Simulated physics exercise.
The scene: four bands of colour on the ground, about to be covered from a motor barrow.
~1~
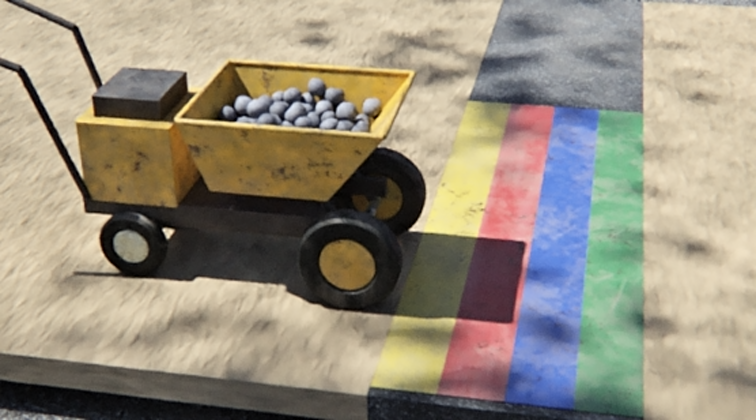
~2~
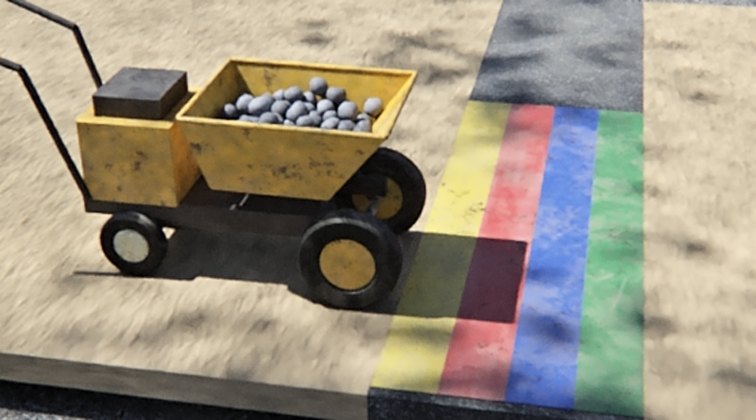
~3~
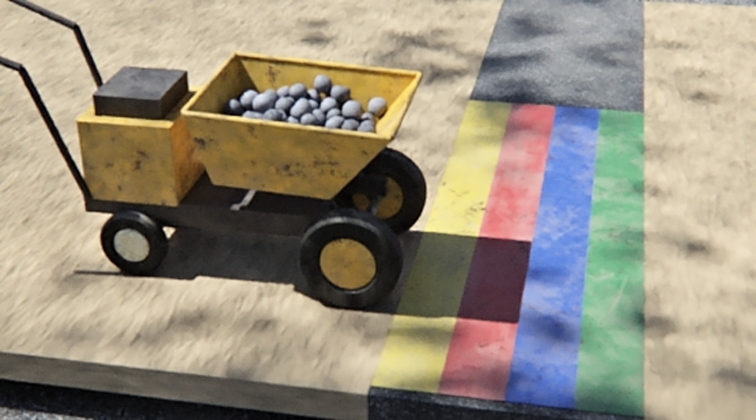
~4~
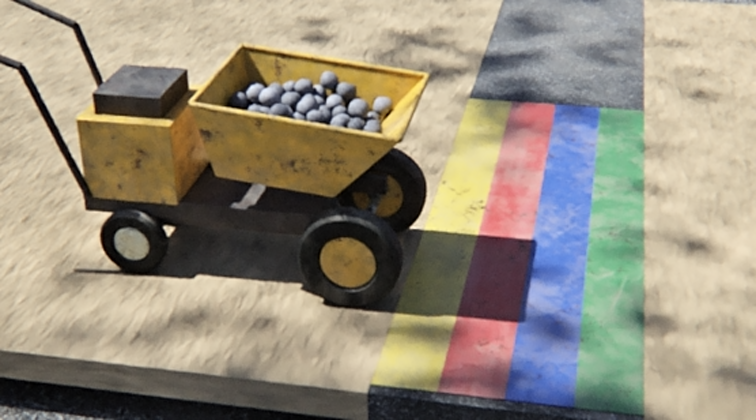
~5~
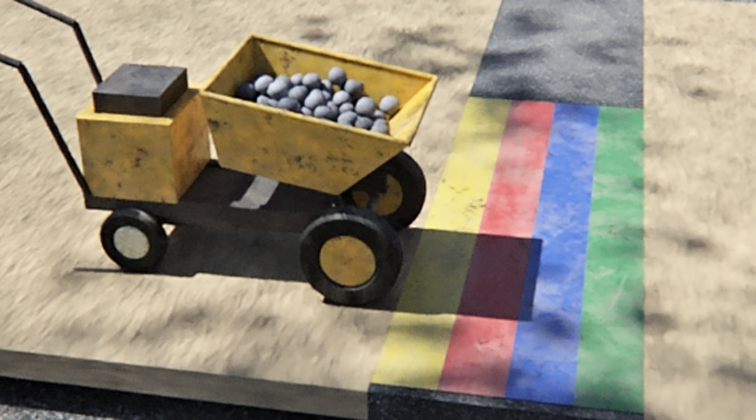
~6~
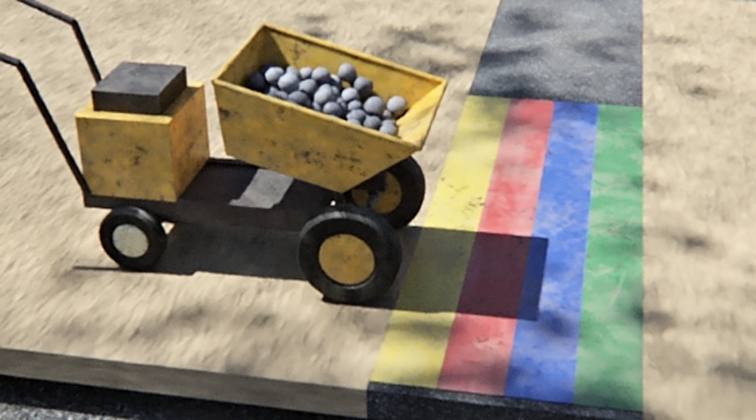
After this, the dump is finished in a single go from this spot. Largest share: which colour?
Colour: Blue.
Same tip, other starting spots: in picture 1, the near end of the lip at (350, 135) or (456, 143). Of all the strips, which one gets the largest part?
In turn: The red strip; that green strip.
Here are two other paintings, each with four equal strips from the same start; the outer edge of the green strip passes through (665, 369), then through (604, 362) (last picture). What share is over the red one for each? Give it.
30 % and 10 %, near enough.
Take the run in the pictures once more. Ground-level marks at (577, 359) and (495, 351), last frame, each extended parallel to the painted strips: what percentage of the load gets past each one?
Close to 40 and 90 per cent respectively.
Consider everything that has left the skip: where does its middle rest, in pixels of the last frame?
Roughly at (561, 272), give or take.
Shortly afterwards, skip tipped steeply; the whole lot in the skip.
Next, skip tipped right over; the bulk in the skip; only a few over the red strip; a little over the blue strip; only a few falling.
Some moments later, skip tipped right over; a little in the skip; near a quarter over the red strip; near a third over the blue strip; near a quarter over the green strip; a little off the paint.
In the end, skip tipped right over; only a few in the skip; none at all over the yellow strip; near a quarter over the red strip; near a third over the blue strip; near a quarter over the green strip; a little off the paint.
